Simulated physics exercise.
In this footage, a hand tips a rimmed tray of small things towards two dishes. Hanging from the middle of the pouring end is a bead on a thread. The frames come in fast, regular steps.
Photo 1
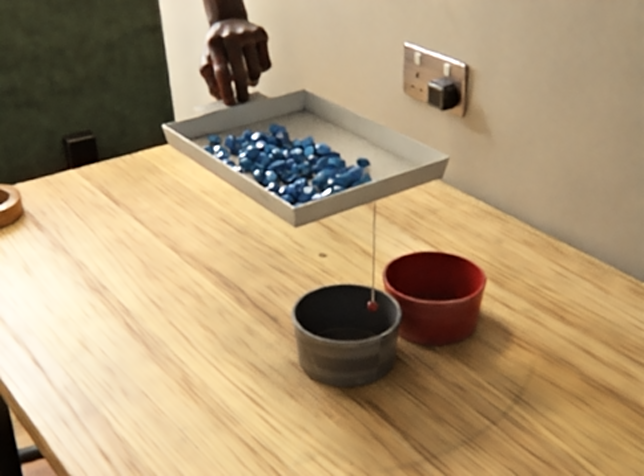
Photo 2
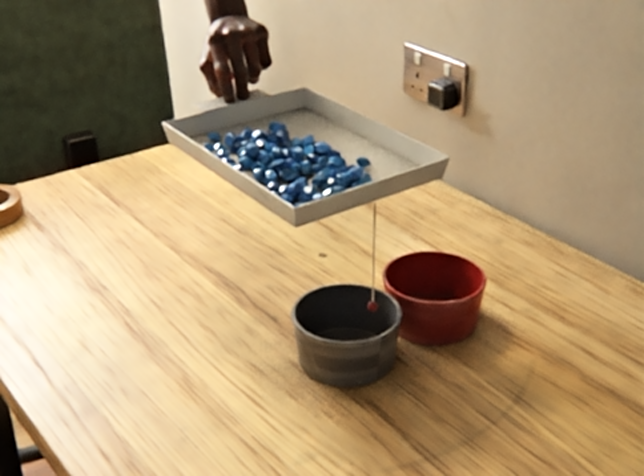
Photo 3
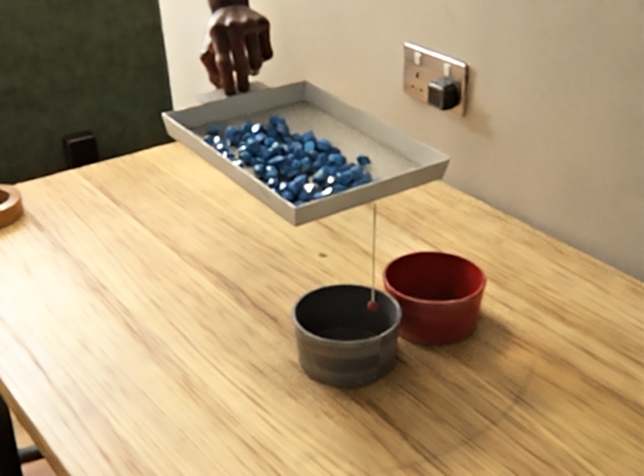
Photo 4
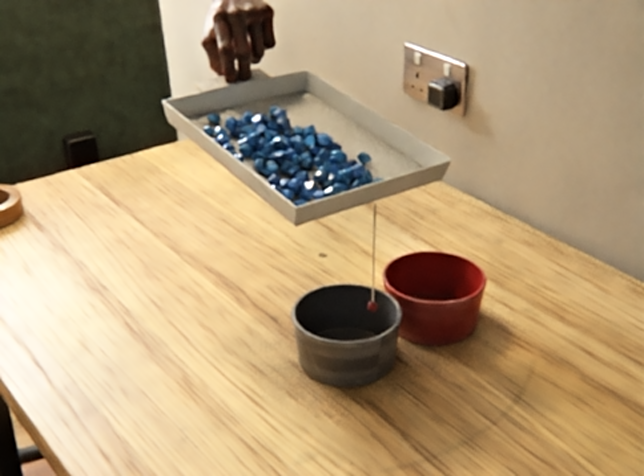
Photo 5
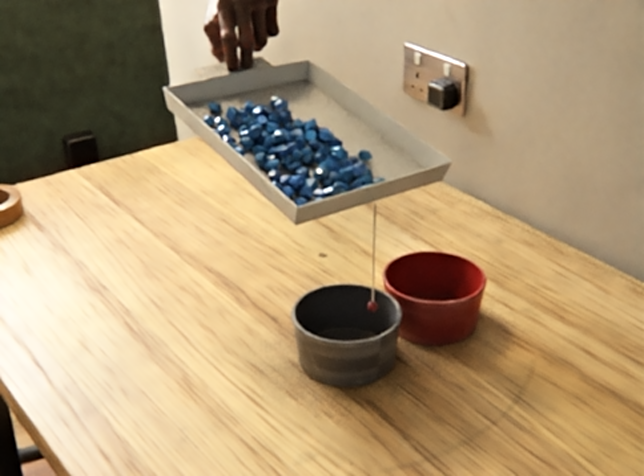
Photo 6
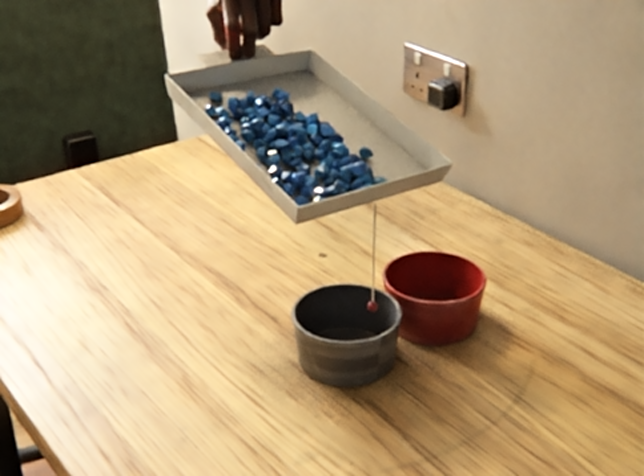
The video shows a hand gradually raising the far end of a grey tray of shiny blue stones above a dark grey dish and a red dish on a wooden table, while a red bead hangs from the near end.
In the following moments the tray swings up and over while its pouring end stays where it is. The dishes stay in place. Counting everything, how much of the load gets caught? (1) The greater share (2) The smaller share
The smaller share.
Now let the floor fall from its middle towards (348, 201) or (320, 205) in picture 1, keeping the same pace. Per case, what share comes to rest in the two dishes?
Lab note: Try one about 0 %, try two about 0 %.
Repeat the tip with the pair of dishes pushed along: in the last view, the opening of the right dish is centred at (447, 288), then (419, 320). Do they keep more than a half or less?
In order, they'd catch a minor share, and next a major share.
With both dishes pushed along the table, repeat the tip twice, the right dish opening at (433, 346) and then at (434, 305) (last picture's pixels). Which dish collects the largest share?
Try 1: The dish at right; try 2: The dish at right.
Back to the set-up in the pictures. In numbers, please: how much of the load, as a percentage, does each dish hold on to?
Left dish around 0 percent; right dish around 0 percent.
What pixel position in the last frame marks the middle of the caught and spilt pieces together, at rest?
Close to (450, 382) in the last picture.
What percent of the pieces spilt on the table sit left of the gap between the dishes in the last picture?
Near 20 in a hundred.
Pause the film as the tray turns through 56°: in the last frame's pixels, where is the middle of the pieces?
The load's middle is around (369, 160).
Just after the last frame, tray tipped steeply; every one on the tray.
A moment on, tray tipped right over; roughly half on the tray; roughly a third outside both; roughly a quarter in the air.
Further on, tray tipped past a quarter turn; about a tenth in the right dish; almost all outside both.
When it is over, tray tipped past a quarter turn; not one in the left dish; about a tenth in the right dish; almost all outside both.
